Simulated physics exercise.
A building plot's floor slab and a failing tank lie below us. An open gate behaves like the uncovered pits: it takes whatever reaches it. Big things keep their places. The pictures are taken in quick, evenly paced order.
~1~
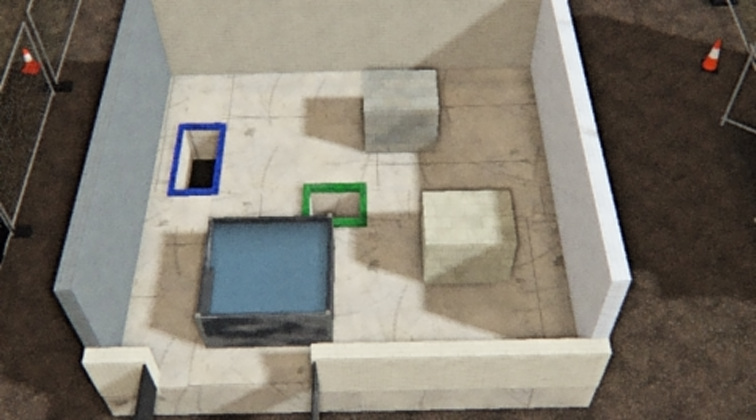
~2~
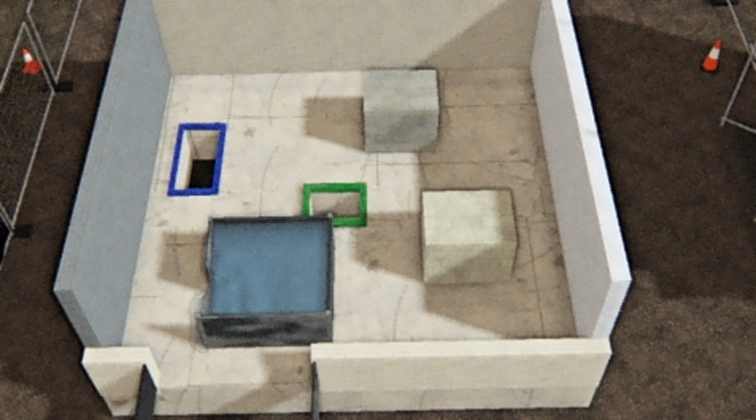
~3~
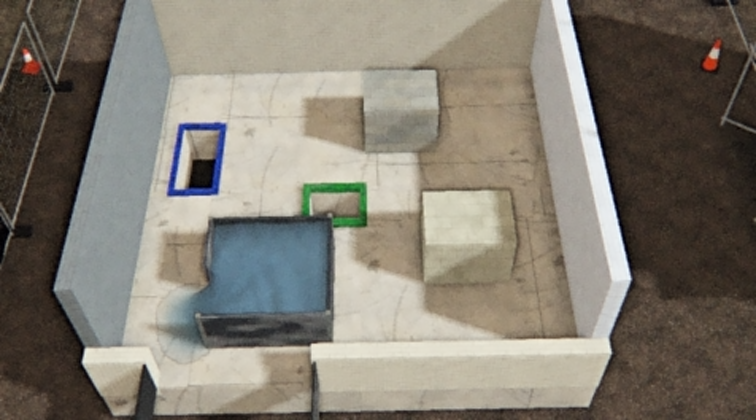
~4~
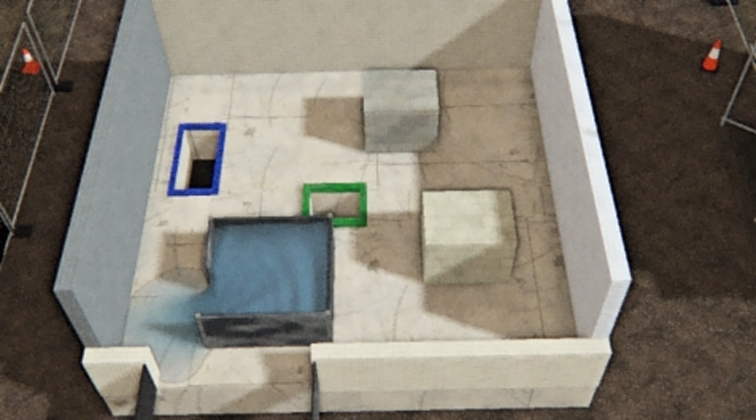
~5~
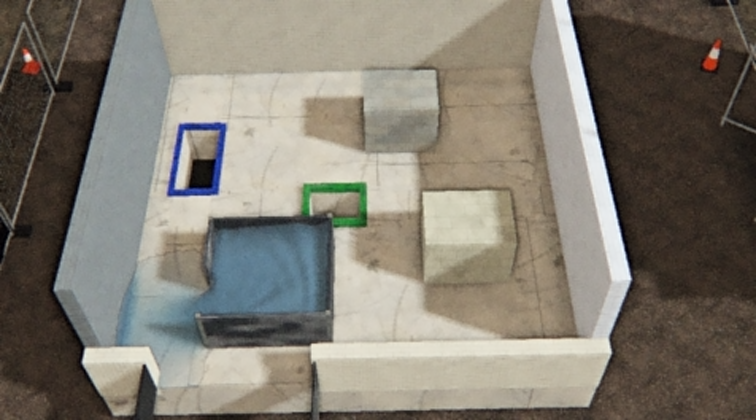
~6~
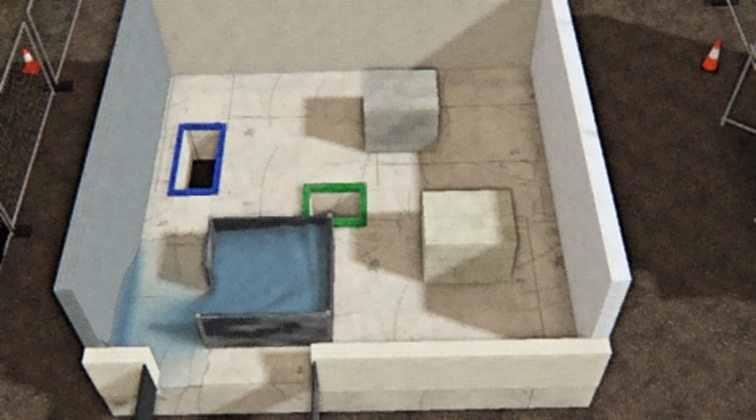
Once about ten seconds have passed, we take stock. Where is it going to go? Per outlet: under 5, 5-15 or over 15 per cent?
Result: The gate will take beyond fifteen per cent. The blue pit will take beyond fifteen per cent. The green pit will take below five per cent.
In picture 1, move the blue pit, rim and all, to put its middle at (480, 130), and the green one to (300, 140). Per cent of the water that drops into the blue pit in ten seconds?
Out of every hundred parts, the blue pit gets 2.
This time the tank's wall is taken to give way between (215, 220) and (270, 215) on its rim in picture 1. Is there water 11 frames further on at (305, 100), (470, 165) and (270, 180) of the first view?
First point swamped, second point spared, third point swamped.
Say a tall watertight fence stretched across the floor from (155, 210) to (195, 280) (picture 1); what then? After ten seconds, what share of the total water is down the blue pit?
Share for the blue pit - 2 percent.
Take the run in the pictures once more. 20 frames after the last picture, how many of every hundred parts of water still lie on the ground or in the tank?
My estimate is some 78 percent.
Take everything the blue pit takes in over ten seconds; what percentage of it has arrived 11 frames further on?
Near 20 in a hundred.
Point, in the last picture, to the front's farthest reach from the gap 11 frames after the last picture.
The farthest point of the front sits at (171, 83).
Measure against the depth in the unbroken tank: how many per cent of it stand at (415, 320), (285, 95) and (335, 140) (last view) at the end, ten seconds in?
The depths come to near 0, 6 and 6 per cent respectively.
A moment on, water covers 10 % of the floor; the gate 2 %, the blue pit 0 %, the green pit 0 %.
Next, water covers 20 % of the floor; the gate 7 %, the blue pit 3 %, the green pit 0 %.
Then, water covers 40 % of the floor; the gate 14 %, the blue pit 9 %, the green pit 0 %.
Later, water covers 55 % of the floor; the gate 22 %, the blue pit 15 %, the green pit 0 %.
In the end, water covers 70 % of the floor; the gate 27 %, the blue pit 17 %, the green pit 0 %.
